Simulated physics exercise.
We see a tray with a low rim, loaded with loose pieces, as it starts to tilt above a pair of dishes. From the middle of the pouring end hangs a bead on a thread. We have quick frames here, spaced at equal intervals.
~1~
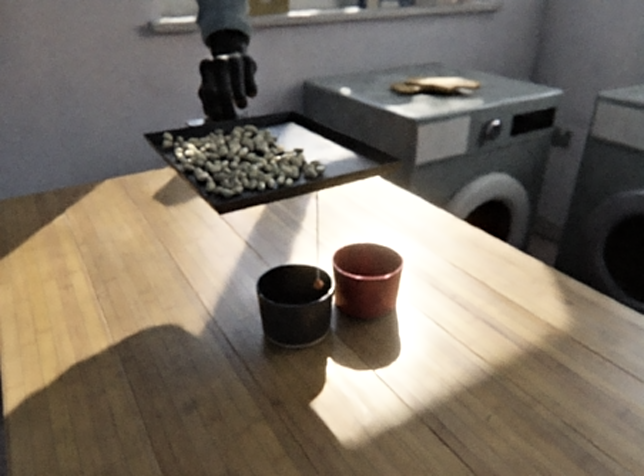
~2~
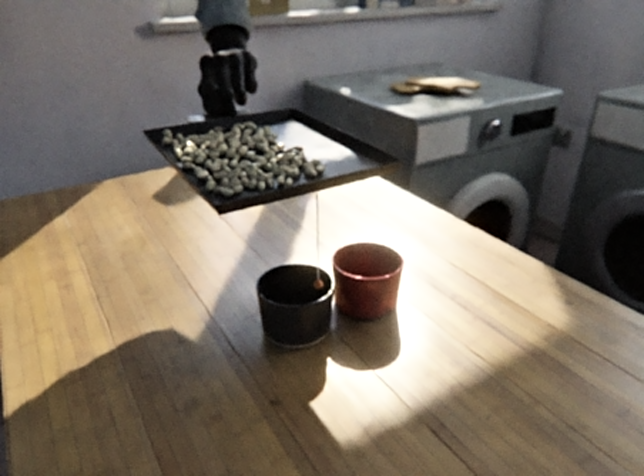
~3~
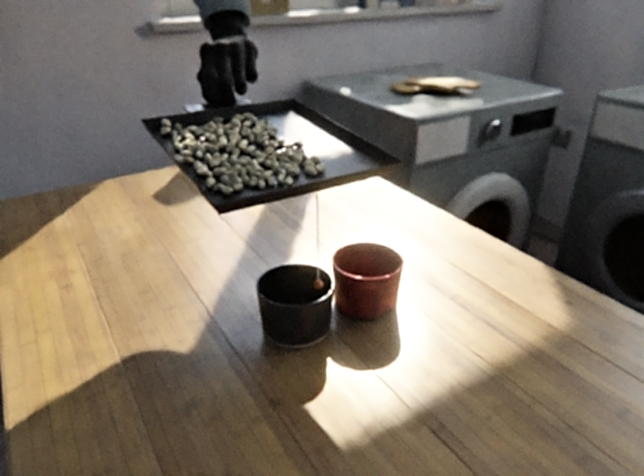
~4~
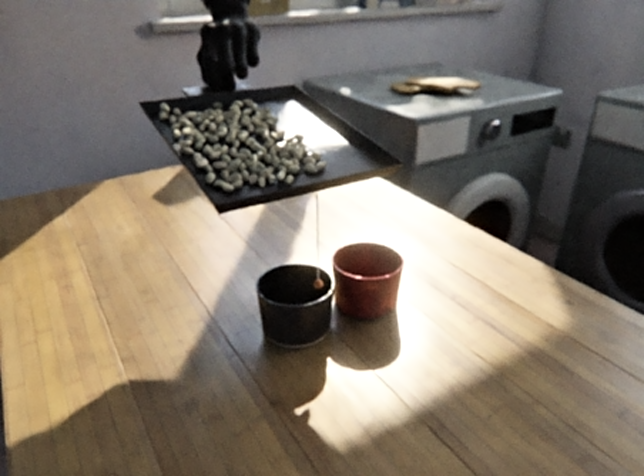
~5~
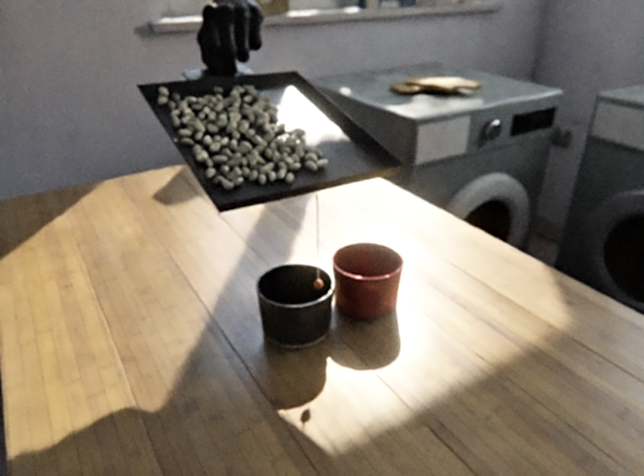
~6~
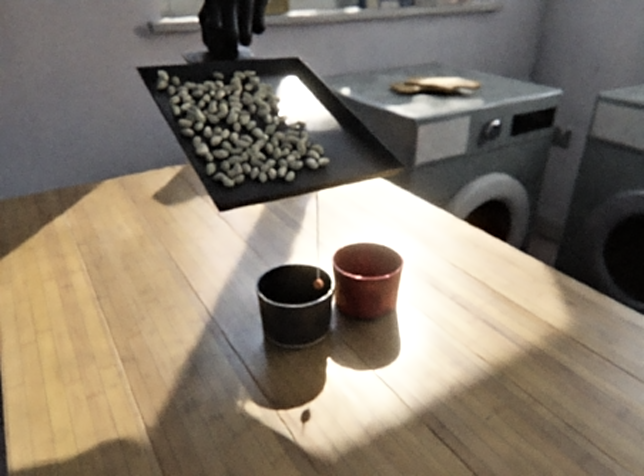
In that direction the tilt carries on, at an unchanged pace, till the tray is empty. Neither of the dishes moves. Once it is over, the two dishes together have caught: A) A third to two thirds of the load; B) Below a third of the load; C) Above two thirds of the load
(B) Below a third of the load.
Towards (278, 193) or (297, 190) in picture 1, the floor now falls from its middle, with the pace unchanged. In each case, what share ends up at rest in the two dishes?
The share is 0 per cent in the first and 0 per cent in the second.
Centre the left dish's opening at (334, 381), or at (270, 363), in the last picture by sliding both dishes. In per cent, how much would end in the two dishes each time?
First position: Some 10 %; second position: Some 60 %.
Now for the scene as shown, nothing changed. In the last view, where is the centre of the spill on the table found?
Their middle ends up at roughly (367, 374).
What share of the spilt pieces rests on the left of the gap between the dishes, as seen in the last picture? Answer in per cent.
About 30 percent of the spill.
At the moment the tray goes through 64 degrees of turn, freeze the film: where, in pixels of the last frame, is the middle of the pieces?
In the last view, the load is centred close to (315, 179).
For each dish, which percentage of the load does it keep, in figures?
The left dish ends with 0 per cent of the load and the right dish with 0 per cent.
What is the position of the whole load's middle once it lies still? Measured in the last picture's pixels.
Near (366, 374).
Soon, tray tipped steeply; most on the tray; about a quarter in the air.
A while on, tray tipped past a quarter turn; a stray few on the tray; a stray few in the right dish; most outside both; about a quarter in the air.
Towards the end, tray tipped past a quarter turn; a stray few in the right dish; nearly all outside both.
Finally, tray tipped past a quarter turn; none in the left dish; a stray few in the right dish; nearly all outside both.
